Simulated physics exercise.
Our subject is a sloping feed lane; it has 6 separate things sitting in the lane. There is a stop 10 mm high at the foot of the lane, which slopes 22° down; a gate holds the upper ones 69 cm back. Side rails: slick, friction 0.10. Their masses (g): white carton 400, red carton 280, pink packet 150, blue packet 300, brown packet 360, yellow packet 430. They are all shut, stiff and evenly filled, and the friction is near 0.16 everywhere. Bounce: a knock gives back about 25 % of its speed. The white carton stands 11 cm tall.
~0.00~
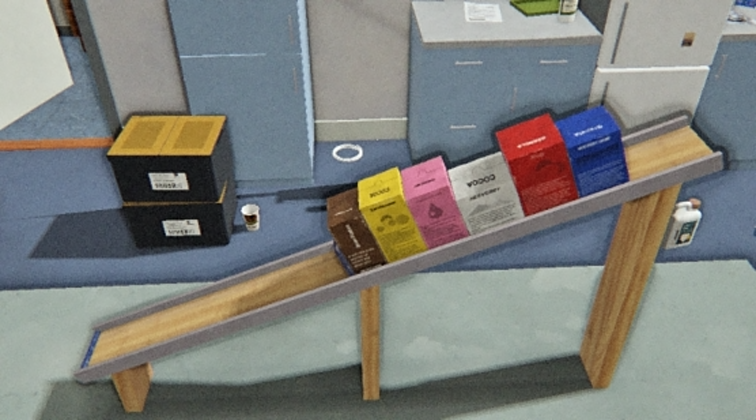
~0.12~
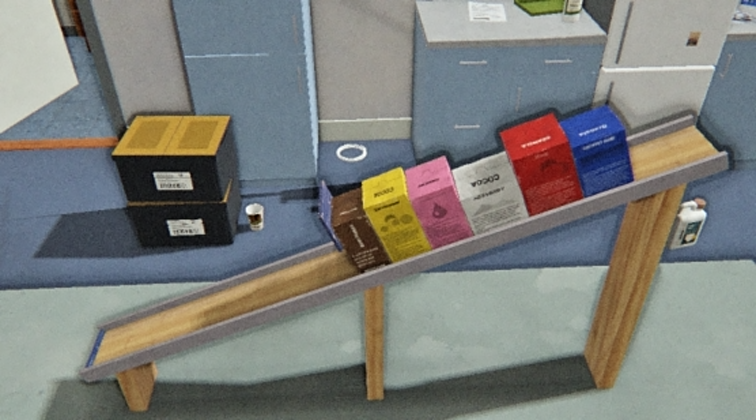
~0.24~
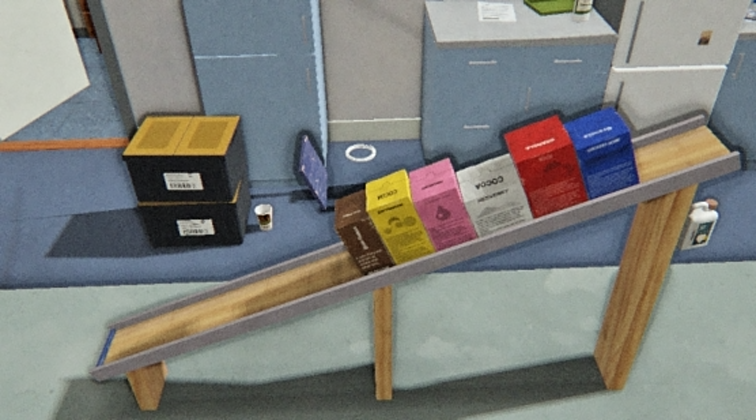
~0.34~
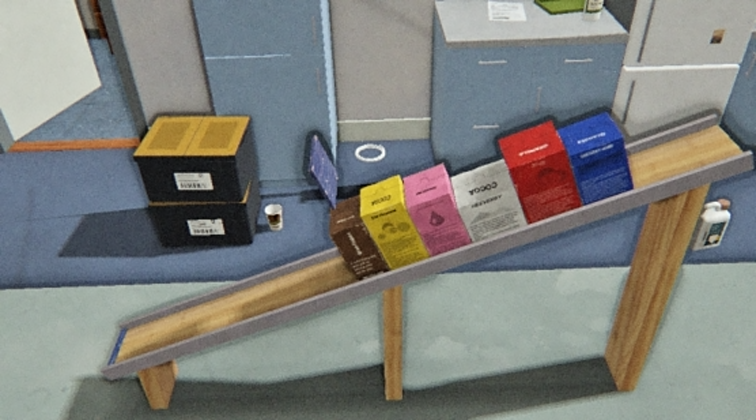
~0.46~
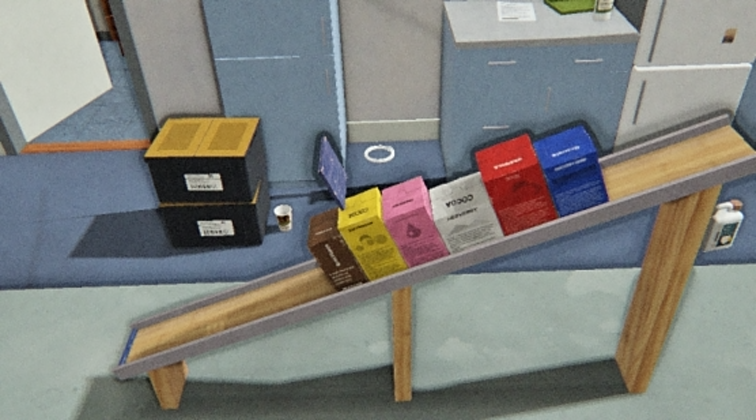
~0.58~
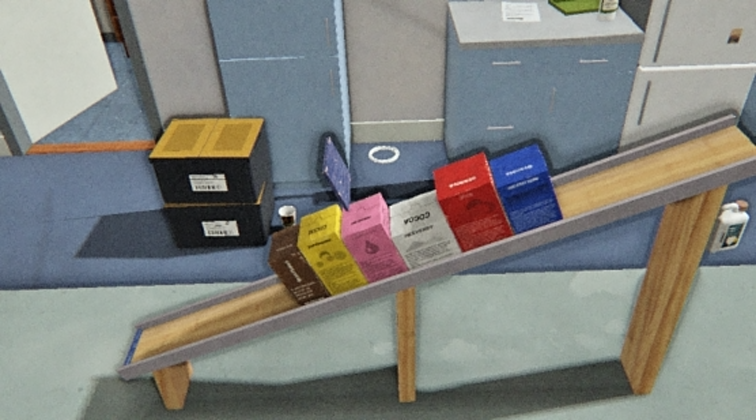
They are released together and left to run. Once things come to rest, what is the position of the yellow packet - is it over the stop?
The yellow packet has ended up over the stop.
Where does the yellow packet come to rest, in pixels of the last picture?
Somewhere around (120, 385).
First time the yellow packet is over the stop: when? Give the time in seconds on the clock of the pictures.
It happens near 1.4 s.
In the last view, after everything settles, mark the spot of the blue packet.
In the last picture it sits around (278, 287).
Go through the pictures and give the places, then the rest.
In the first picture, gate shut; yellow packet (393, 217); white carton (486, 195).
In the second picture, pink packet (440, 205); blue packet (596, 153).
In the third picture, leader 68 cm from the stop; brown packet (366, 234); white carton (495, 197).
In the fourth picture, leader 64 cm from the stop; brown packet (361, 239); red carton (541, 175).
In the fifth picture, leader 57 cm from the stop; brown packet (340, 251); blue packet (571, 173).
In the sixth picture, leader 47 cm from the stop; yellow packet (335, 252); white carton (425, 231).
After 0.68 s, leader 36 cm from the stop; yellow packet near (291, 267).
After 0.88 s, leader 7 cm from the stop; yellow packet near (182, 305).
After 1.18 s, brown packet now over the stop; yellow packet 42° off its base near (139, 318); blue packet on its side.
After 1.48 s, yellow packet now over the stop; red carton on its side; blue packet on its side.
In the end (2.2 s), over the stop, brown packet and yellow packet; toppled in the lane, red carton and blue packet; the other 2 in the lane. In the last view, yellow packet near (120, 385).
